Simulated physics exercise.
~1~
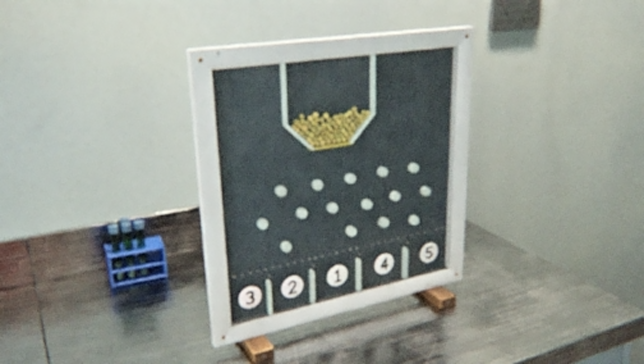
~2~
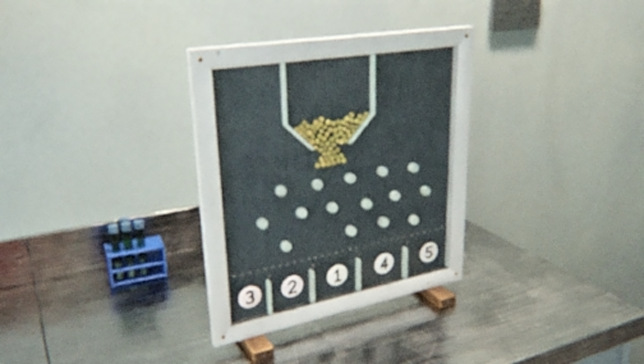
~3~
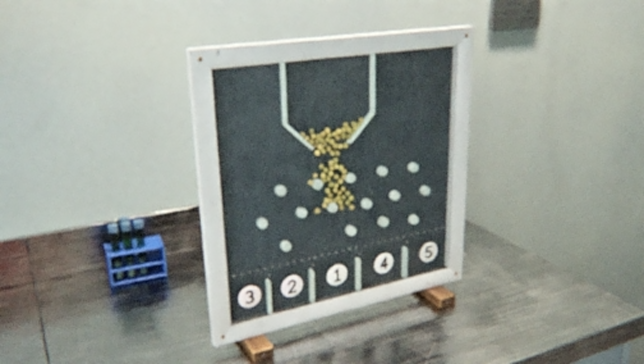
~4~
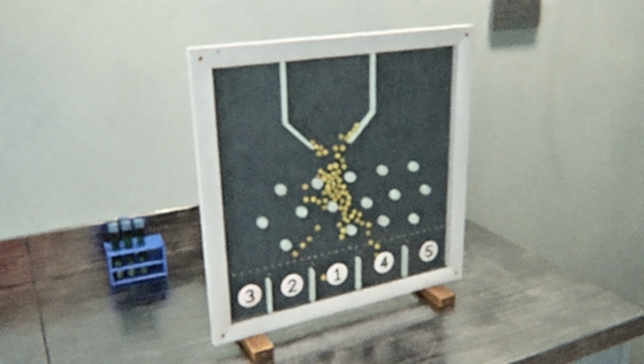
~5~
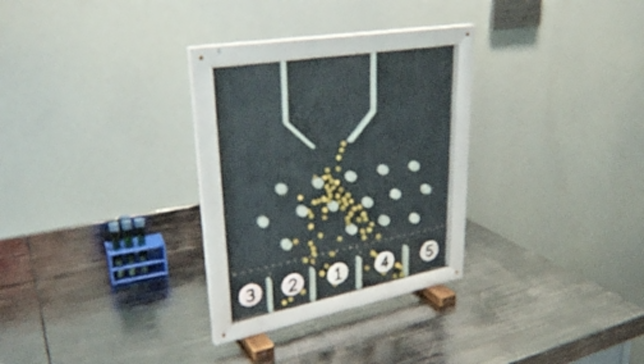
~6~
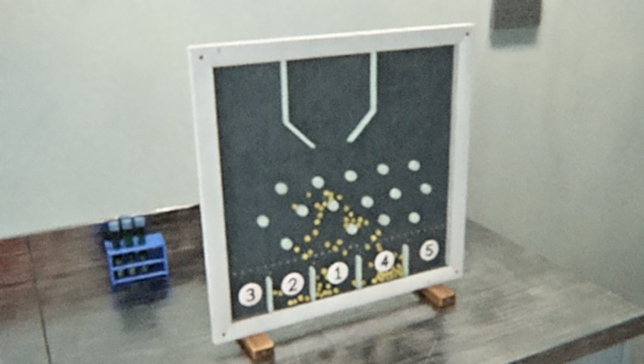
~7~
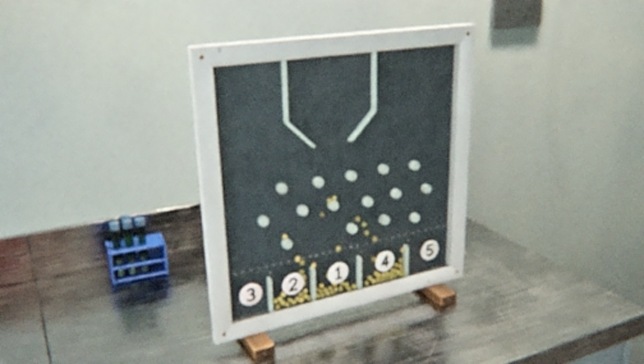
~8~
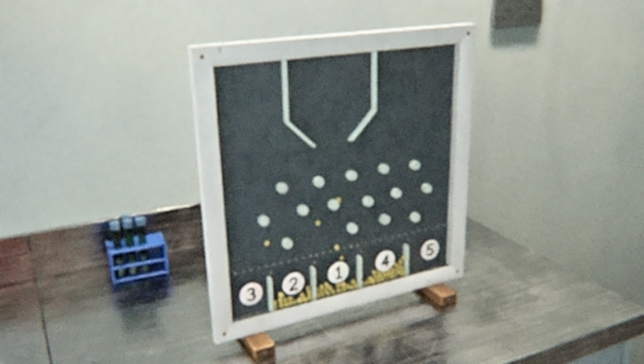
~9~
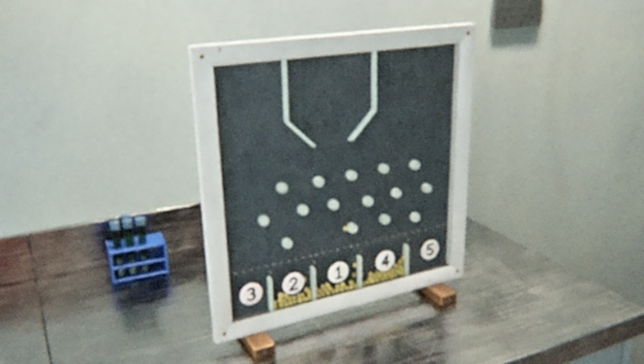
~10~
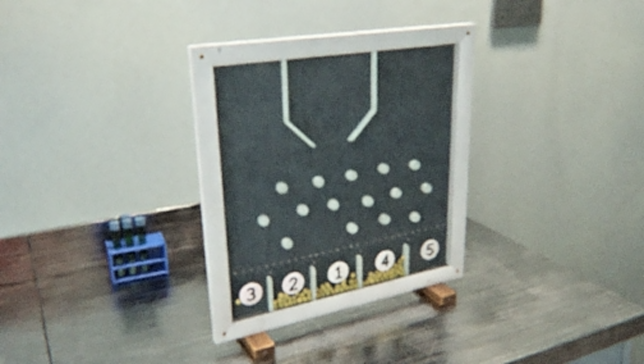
On a dark worktop beside a small blue rack of tubes, a white-framed board stands upright on wooden feet, with a heap of yellow beads held in a funnel near its top. The beads begin to pour through the narrow opening and drop in a dense stream onto the round pegs below. They scatter left and right among the pegs as the funnel empties, and the first ones reach the numbered bins. The last few stragglers bounce down until the pegs are clear. The beads end up lying mostly in the three middle bins, while the far right one looks empty.
